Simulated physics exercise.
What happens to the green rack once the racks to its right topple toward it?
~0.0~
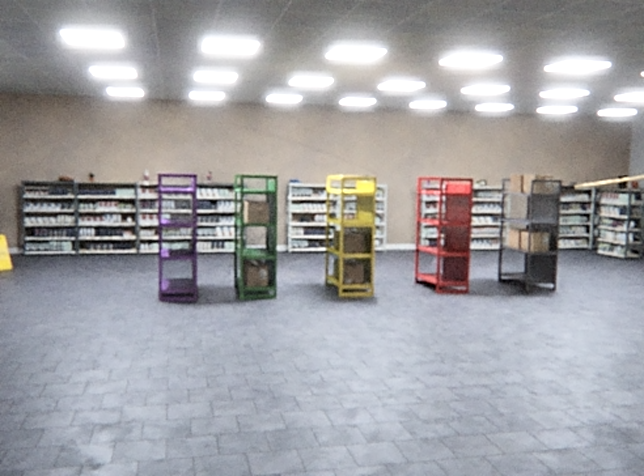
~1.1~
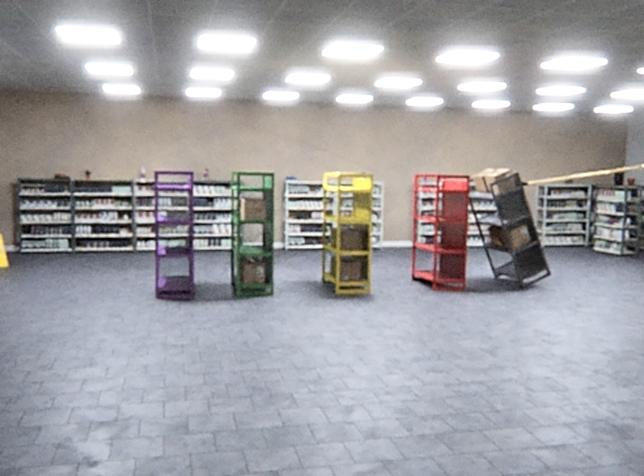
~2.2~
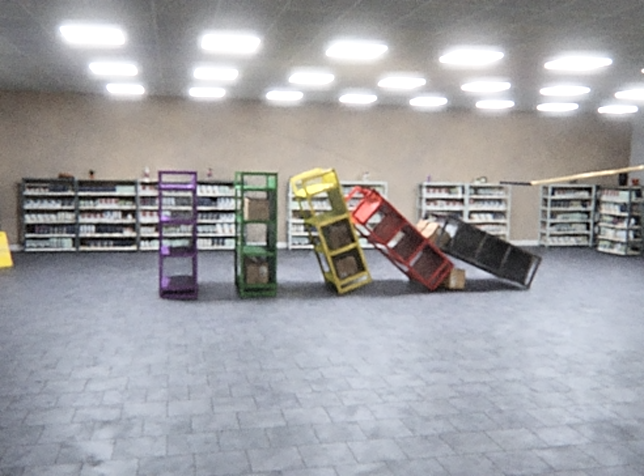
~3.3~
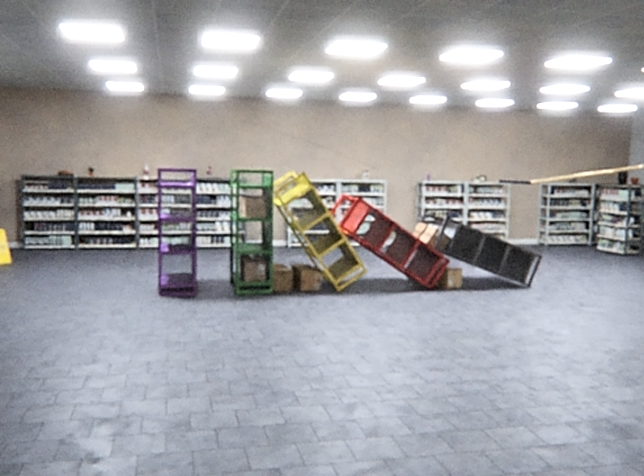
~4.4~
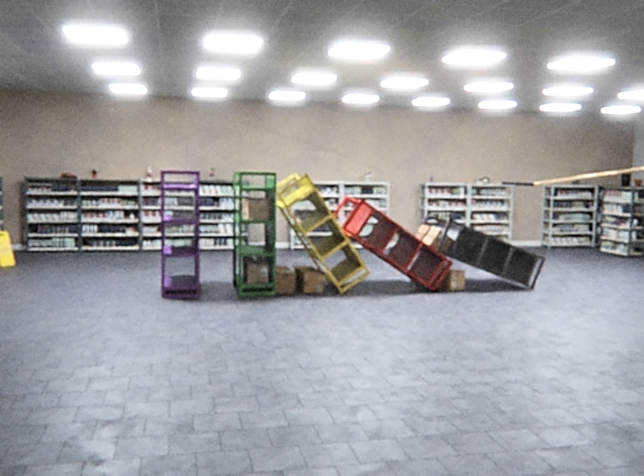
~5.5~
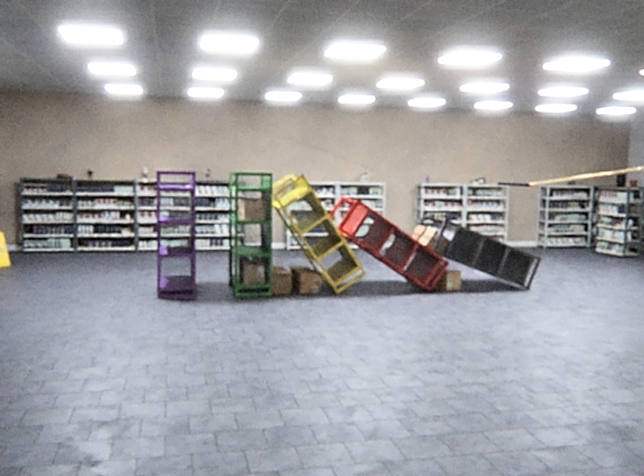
The green rack stays upright, with the yellow rack leaning against it.
A dark rack tips left under a pole, toppling red and yellow racks against green.
